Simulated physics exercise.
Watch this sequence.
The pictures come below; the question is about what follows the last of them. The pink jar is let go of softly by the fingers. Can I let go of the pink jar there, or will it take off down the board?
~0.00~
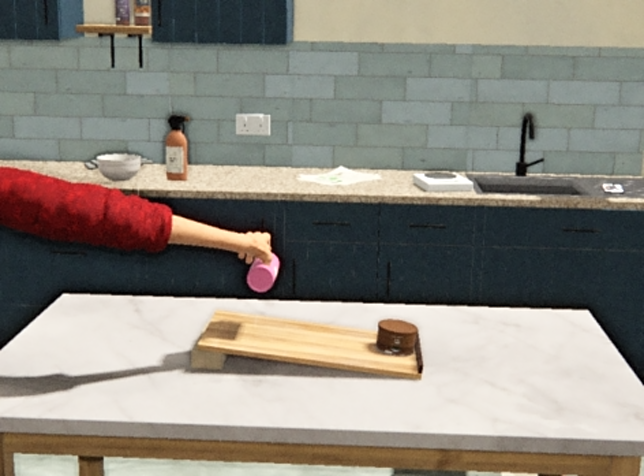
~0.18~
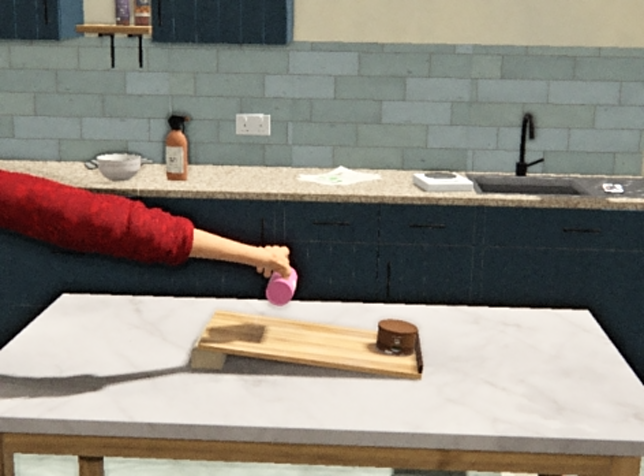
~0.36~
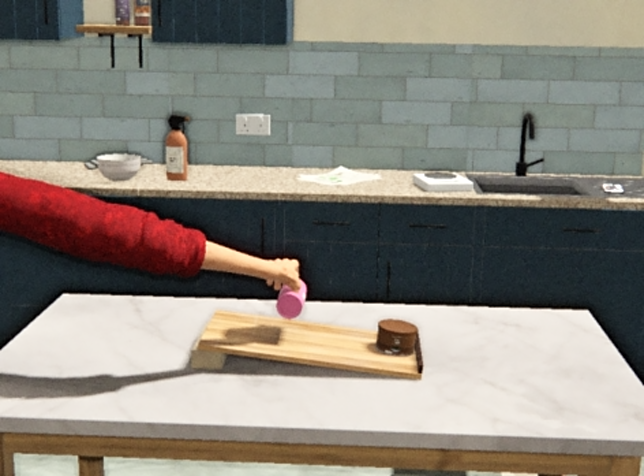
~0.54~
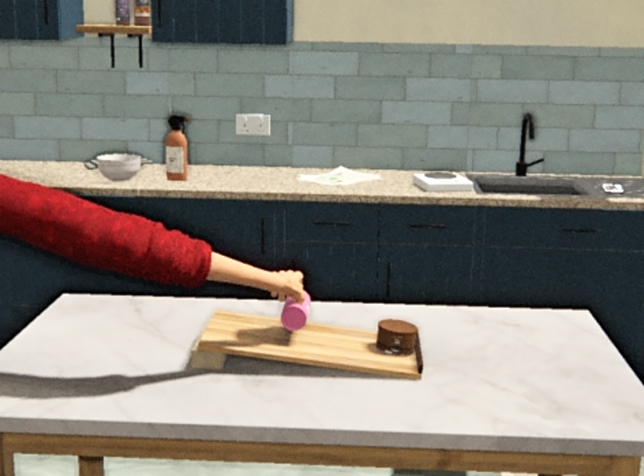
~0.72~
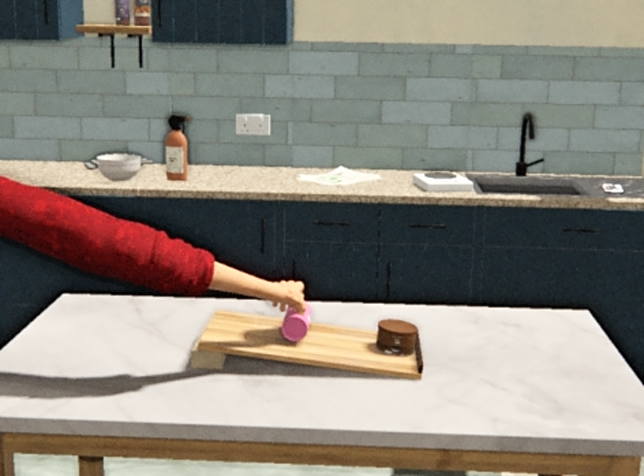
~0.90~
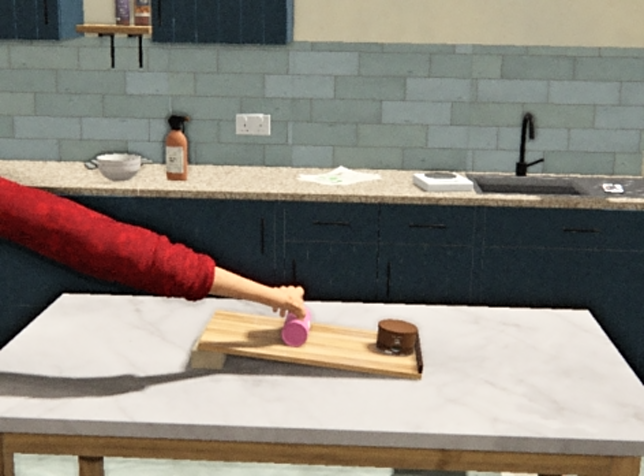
I predict it will end up lower on the board.
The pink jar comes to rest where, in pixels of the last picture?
It ends up near (364, 335).
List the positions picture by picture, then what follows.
In the first picture, on its way; pink jar (264, 272); brown tub (396, 338).
In the second picture, on its way; pink jar (282, 285); brown tub (396, 338).
In the third picture, on its way; pink jar (292, 298); brown tub (396, 338).
In the fourth picture, on its way; pink jar (296, 310); brown tub (396, 338).
In the fifth picture, on its way; pink jar (297, 320); brown tub (396, 338).
In the sixth picture, set down, still held; pink jar (297, 325); brown tub (396, 338).
By 1.40 s, pink jar moved about its own width near (315, 328).
By 1.70 s, pink jar moved well along near (351, 333).
By 2.10 s, pink jar moved well along near (364, 335).
When it is over (3.8 s), moved from the start, pink jar; brown tub as before. End places, in pixels of the last picture, pink jar near (364, 335). The pink jar slides or rolls down.
